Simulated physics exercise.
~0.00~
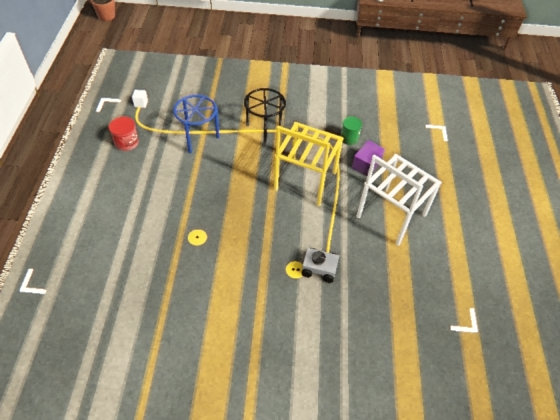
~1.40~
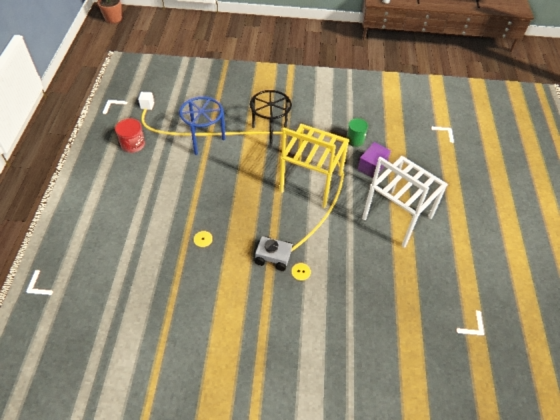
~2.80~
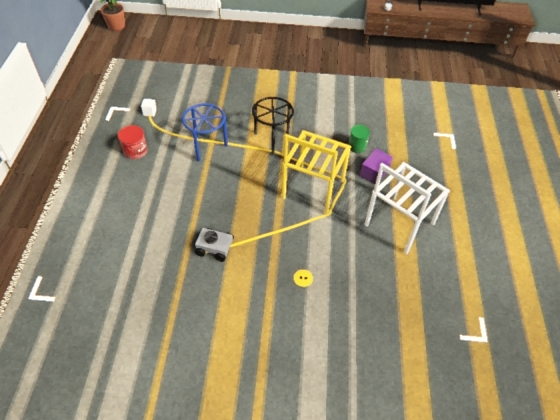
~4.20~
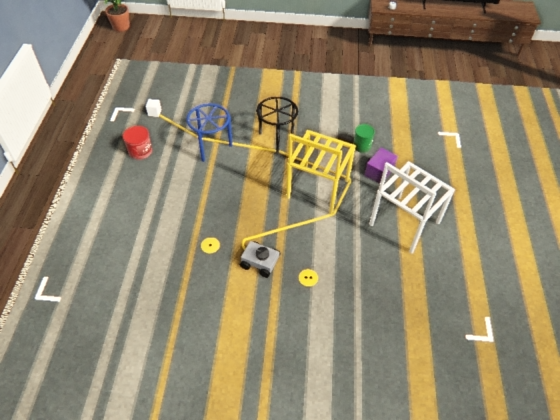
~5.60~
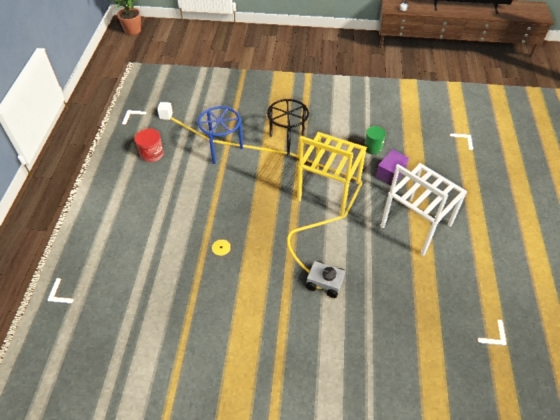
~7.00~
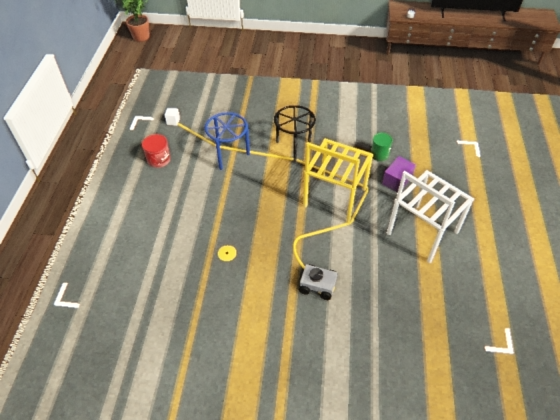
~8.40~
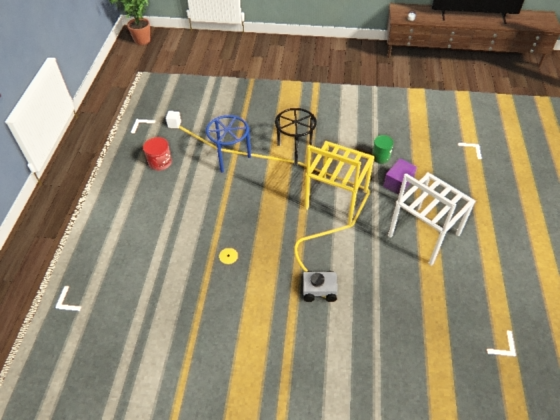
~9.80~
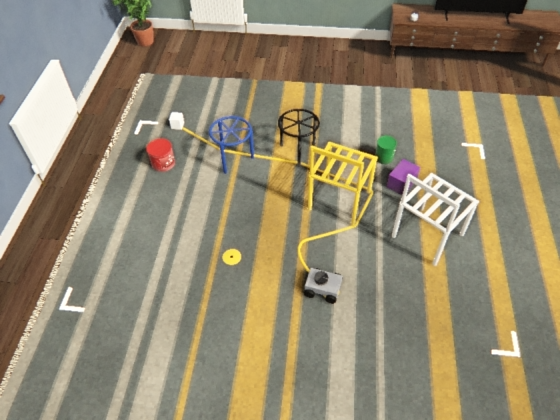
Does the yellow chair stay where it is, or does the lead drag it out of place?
The yellow chair stays where it is on the striped rug while the cart goes left and comes back.
